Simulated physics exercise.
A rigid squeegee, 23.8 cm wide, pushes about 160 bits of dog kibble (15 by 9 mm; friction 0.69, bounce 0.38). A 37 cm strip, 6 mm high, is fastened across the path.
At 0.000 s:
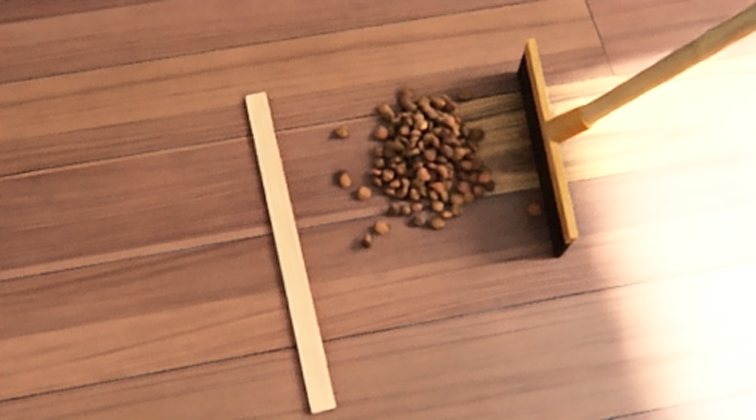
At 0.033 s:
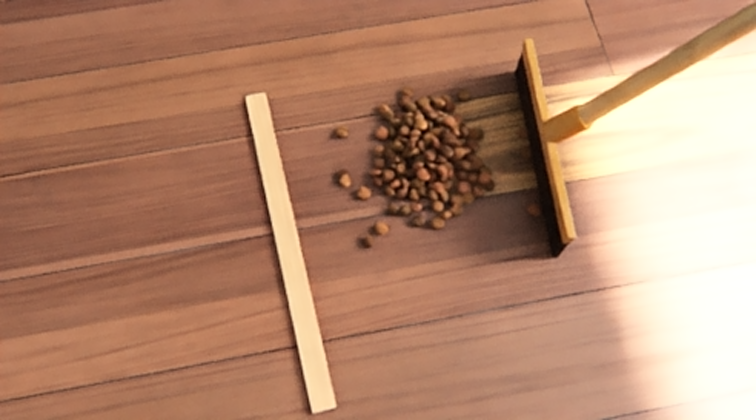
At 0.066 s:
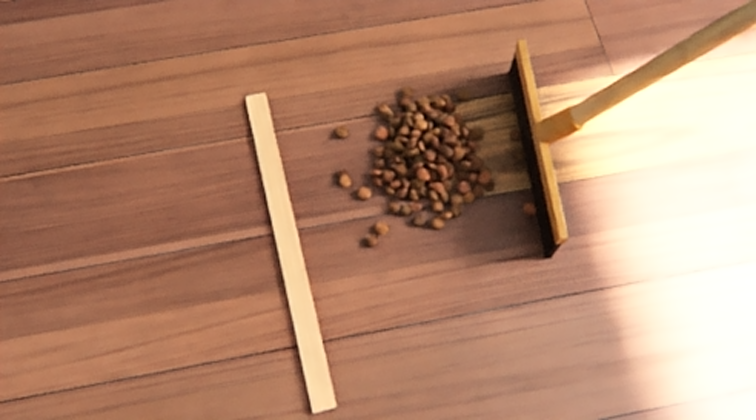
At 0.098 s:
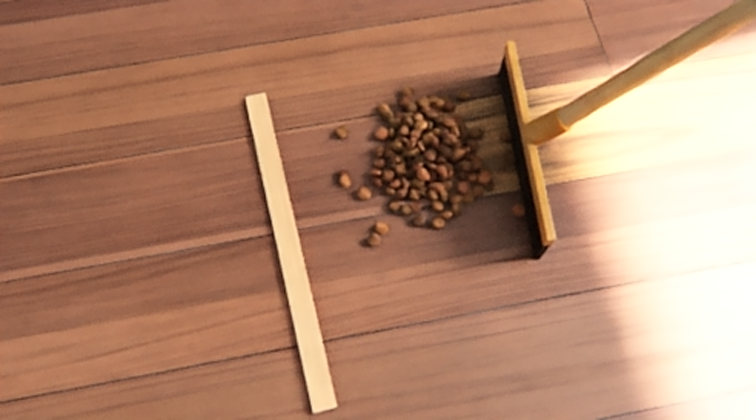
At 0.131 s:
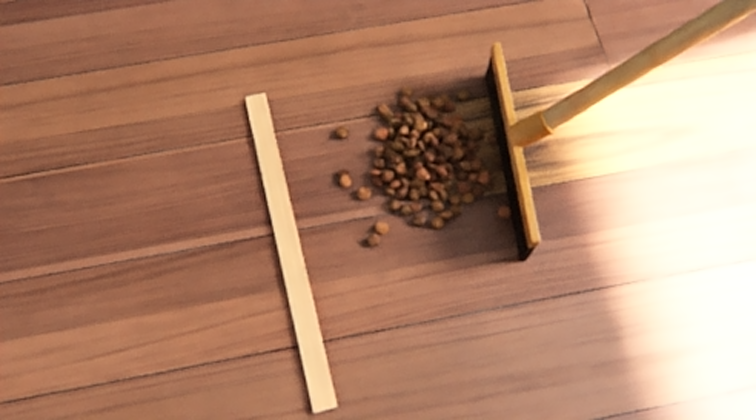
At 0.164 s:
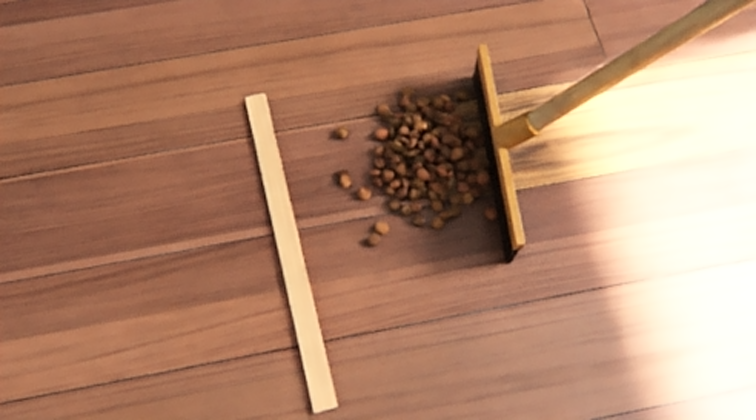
The clip shows a squeegee with a wooden handle sliding left across a wood floor toward a loose pile of brown kibble, reaching its right edge and nudging a few pieces, while a pale strip lies still on the left.
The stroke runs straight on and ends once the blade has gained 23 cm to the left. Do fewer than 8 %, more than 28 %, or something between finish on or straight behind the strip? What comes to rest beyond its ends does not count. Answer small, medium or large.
On or straight behind the strip: Medium.
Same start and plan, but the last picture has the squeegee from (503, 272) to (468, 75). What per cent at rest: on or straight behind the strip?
Over 10.
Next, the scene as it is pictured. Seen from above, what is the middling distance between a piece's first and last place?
About 16 cm.
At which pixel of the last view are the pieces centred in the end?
Around (303, 166).
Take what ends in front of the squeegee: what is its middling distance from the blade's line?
Roughly 3 cm.
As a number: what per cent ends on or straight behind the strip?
Some 15 per cent.
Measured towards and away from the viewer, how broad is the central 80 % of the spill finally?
Some 18 cm.
After 0.38 s, squeegee 16 cm from its start, spill 16 cm wide; elsewhere 100 %.
Then, at 0.61 s, squeegee 23 cm from its start, spill 20 cm wide; on or straight behind the strip 10 %, elsewhere 90 %.
After 0.80 s, squeegee 23 cm from its start, spill 21 cm wide; on or straight behind the strip 15 %, elsewhere 85 %.
In the end, at 1.3 s, on or straight behind the strip 15 %, elsewhere 85 %.
